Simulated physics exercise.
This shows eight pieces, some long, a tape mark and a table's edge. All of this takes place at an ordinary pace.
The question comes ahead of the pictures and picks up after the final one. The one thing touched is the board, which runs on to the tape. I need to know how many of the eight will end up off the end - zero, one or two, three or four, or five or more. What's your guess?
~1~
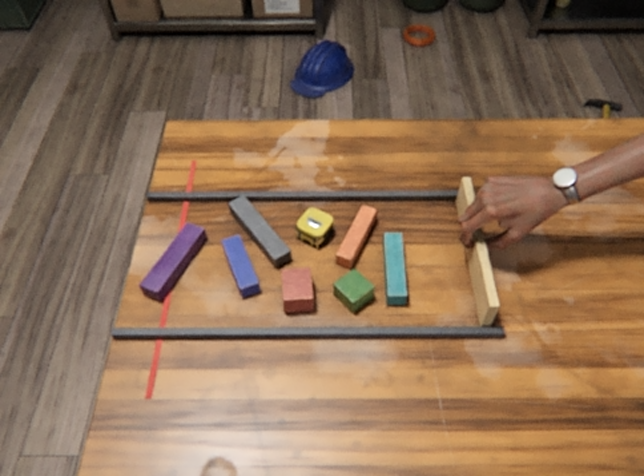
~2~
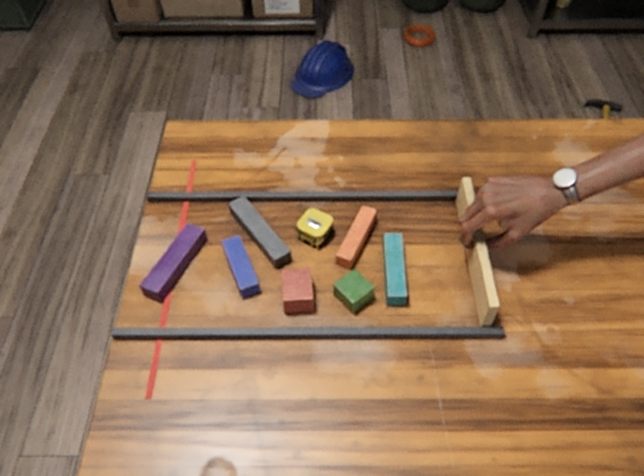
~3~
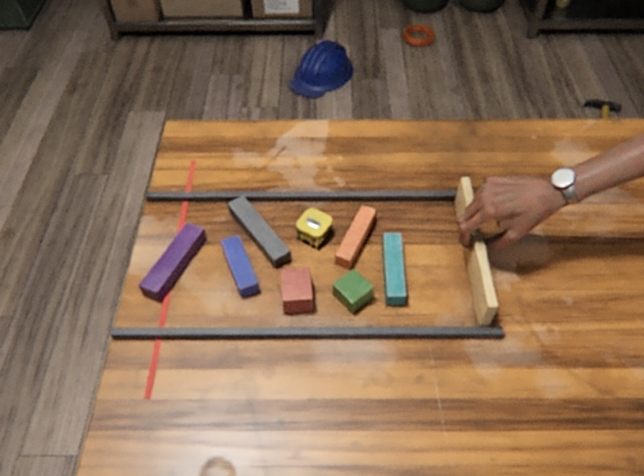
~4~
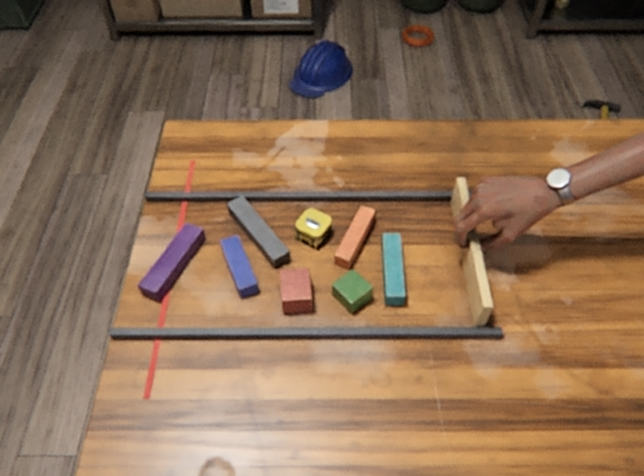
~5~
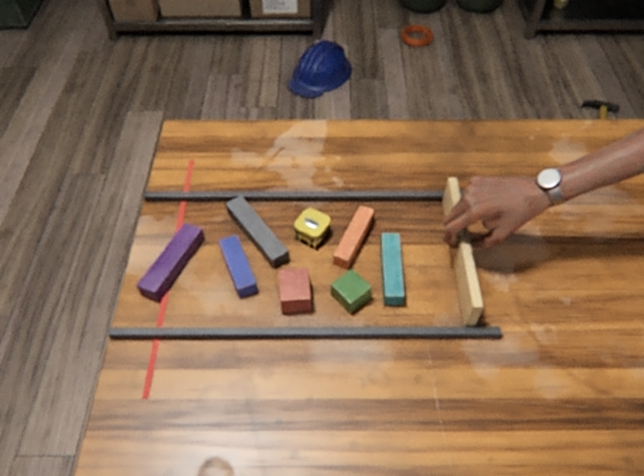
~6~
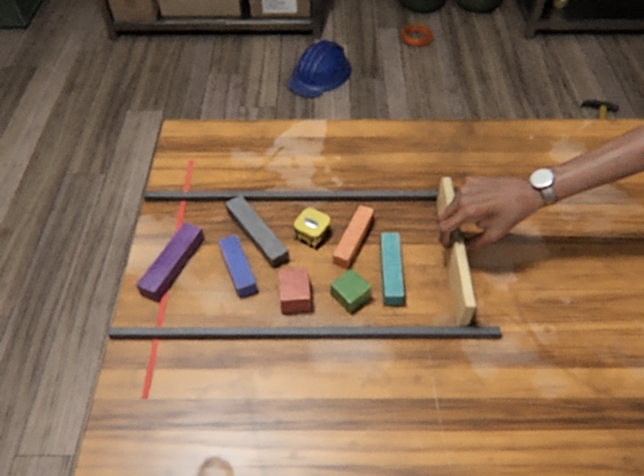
I'd say three or four.
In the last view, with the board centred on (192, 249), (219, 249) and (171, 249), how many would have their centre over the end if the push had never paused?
In order of the places given, that's 2, 1 and 4.
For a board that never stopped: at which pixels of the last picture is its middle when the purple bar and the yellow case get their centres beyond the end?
Purple bar: (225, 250); yellow case: (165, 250).
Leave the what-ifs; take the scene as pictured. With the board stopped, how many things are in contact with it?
The count in contact is 2.
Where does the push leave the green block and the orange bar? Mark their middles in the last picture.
Listed as asked: First (129, 291), and then (158, 225).
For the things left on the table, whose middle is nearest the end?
That's the yellow case.
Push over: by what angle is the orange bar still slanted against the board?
It is near 20° out of line.
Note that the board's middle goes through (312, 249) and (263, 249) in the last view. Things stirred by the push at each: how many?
Note: First position 7; second position 8.
Early on, none off yet; purple bar at rest near (172, 260); blue bar at rest near (238, 266); grey bar at rest near (256, 231).
A while later, none off yet; purple bar at rest near (172, 260); blue bar travelled a little near (203, 266); grey bar travelled a little near (231, 236).
Further along, none off yet; purple bar leaning a little near (117, 256); blue bar travelled well along near (128, 272); grey bar travelled about its own width near (161, 240).
Finally, the number that fall off is three or four; lost, red block, grey bar, blue bar and purple bar.
